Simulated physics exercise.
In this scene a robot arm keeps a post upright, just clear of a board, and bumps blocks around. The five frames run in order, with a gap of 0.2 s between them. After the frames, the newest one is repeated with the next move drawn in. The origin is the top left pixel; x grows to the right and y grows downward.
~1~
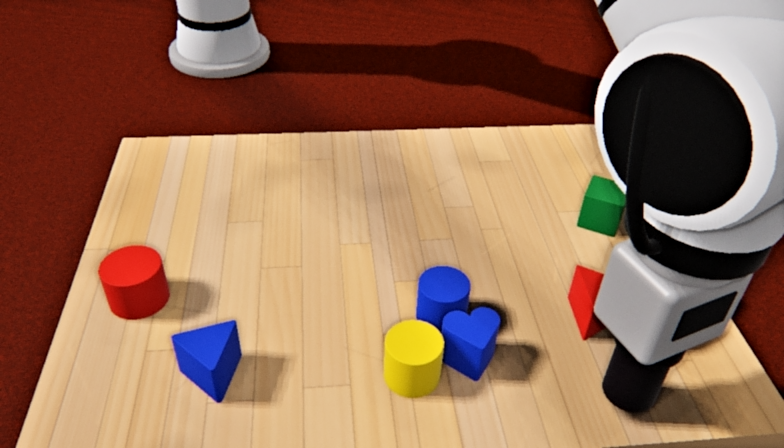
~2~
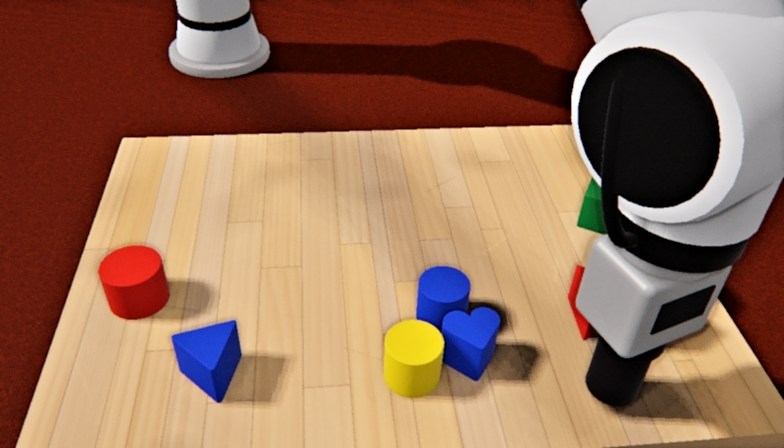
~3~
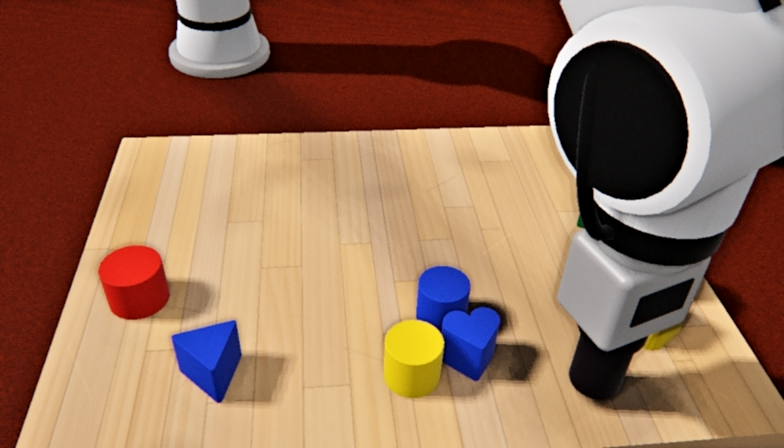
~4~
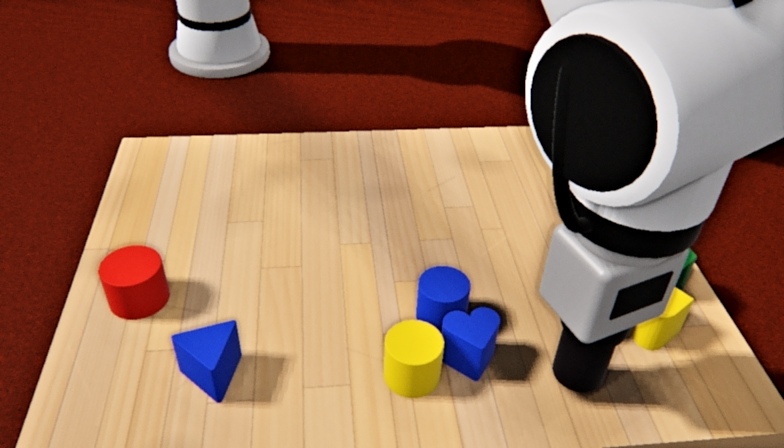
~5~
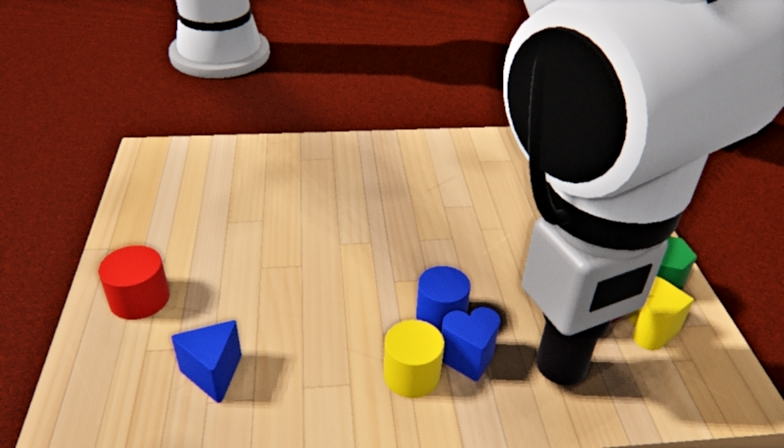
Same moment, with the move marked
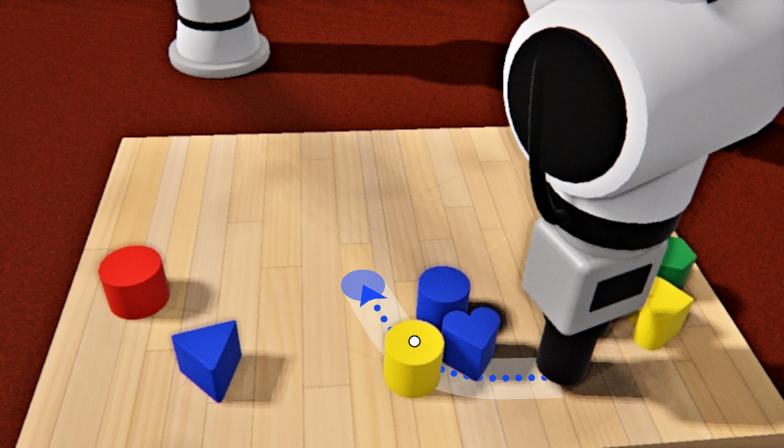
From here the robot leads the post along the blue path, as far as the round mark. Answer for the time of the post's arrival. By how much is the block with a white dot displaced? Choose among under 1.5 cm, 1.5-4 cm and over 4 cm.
My answer is that it shifts 1.5 to 4 cm.
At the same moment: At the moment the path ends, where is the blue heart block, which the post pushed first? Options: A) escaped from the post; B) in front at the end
Choice B: In front at the end.
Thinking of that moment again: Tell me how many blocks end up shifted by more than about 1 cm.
Here I'd predict at least three blocks moving more than 1 cm.
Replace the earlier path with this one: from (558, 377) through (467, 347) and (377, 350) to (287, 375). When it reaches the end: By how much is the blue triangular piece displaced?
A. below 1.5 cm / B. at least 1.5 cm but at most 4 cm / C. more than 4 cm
A.
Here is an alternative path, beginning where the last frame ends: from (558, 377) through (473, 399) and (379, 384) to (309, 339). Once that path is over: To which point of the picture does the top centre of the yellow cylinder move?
It will likely be found at (338, 275).
Path on the board, from (558, 377) by way of (470, 377) and (398, 339) to (363, 285); the dot is on the yellow cylinder.
The first path, step by step. One third of the way, post at (472, 365); yellow cylinder at (409, 342); blue heart block at (443, 314), turned 15° clockwise.
Two thirds of the way, post at (398, 327); yellow cylinder at (368, 342); blue cylinder at (439, 268); blue heart block at (389, 273), turned 60° clockwise.
At the end, post at (363, 273); yellow cylinder at (368, 342); blue cylinder at (439, 268); blue heart block at (363, 224), turned 70° clockwise; red triangular piece in place.
